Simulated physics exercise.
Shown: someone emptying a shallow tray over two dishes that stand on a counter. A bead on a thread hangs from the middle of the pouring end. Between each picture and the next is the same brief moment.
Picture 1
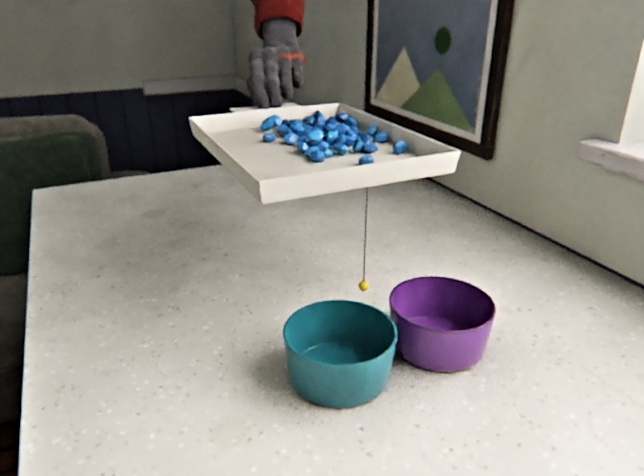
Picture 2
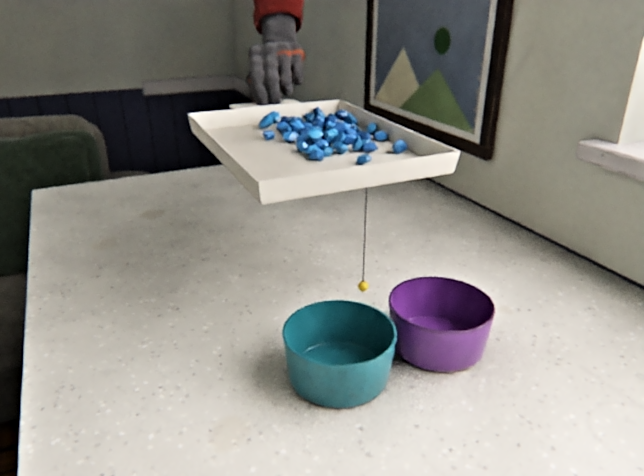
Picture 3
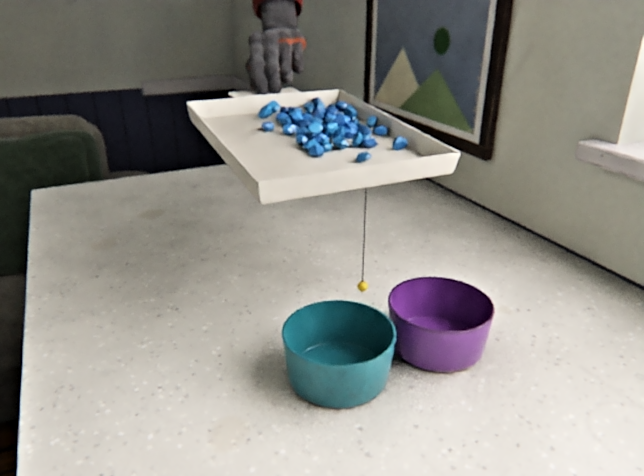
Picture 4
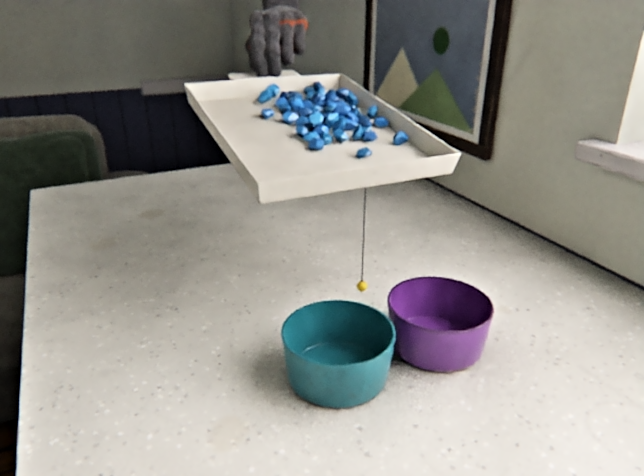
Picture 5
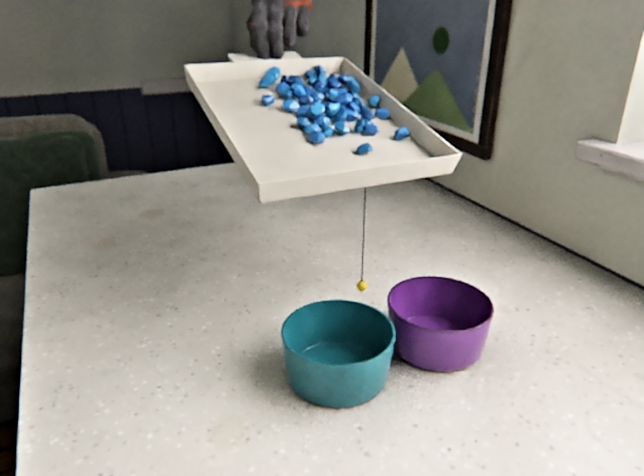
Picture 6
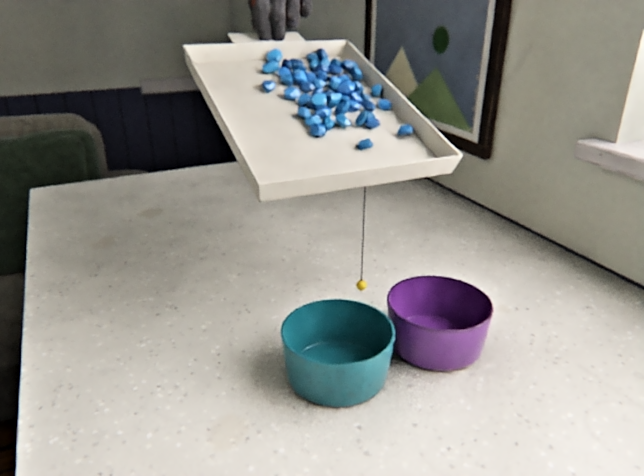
To begin with, a gloved-looking gray hand holds a shallow white tray of blue stones nearly level above a teal dish and a purple dish, a yellow bead hanging beneath. The hand then raises the far end, tilting the tray more steeply, while the stones stay bunched toward the back.
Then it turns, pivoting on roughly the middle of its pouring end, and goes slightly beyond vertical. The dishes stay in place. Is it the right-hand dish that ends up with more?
Yes, the right-hand one.
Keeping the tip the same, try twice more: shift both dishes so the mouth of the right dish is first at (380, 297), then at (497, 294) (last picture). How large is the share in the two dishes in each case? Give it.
Around 20 per cent for the first position, around 70 per cent for the second.
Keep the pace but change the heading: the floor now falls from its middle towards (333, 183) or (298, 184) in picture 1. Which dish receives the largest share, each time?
Case one: The dish at left. Case two: The dish at left.
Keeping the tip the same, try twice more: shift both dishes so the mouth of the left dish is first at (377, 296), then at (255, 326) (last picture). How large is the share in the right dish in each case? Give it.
Trial 1 around 0 percent, trial 2 around 10 percent.
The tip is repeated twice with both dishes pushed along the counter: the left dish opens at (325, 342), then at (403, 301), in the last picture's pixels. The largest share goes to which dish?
First place: The rightmost dish. Second place: The leftmost dish.
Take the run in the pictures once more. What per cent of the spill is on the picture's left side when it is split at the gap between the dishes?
Near 30 per cent.
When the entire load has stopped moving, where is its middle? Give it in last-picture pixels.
I'd say the middle ends up at about (439, 348).
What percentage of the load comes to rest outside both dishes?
Roughly 30 percent.
Soon after the last picture, tray tipped steeply; nearly all on the tray; a small part in the air.
A little later, tray tipped past a quarter turn; about a third on the tray; a small part in the left dish; about a quarter in the right dish; about a quarter outside both; a stray few in the air.
Later still, tray tipped past a quarter turn; about a quarter in the left dish; about half in the right dish; about a quarter outside both.
At rest, tray tipped past a quarter turn; about a quarter in the left dish; about half in the right dish; about a quarter outside both.
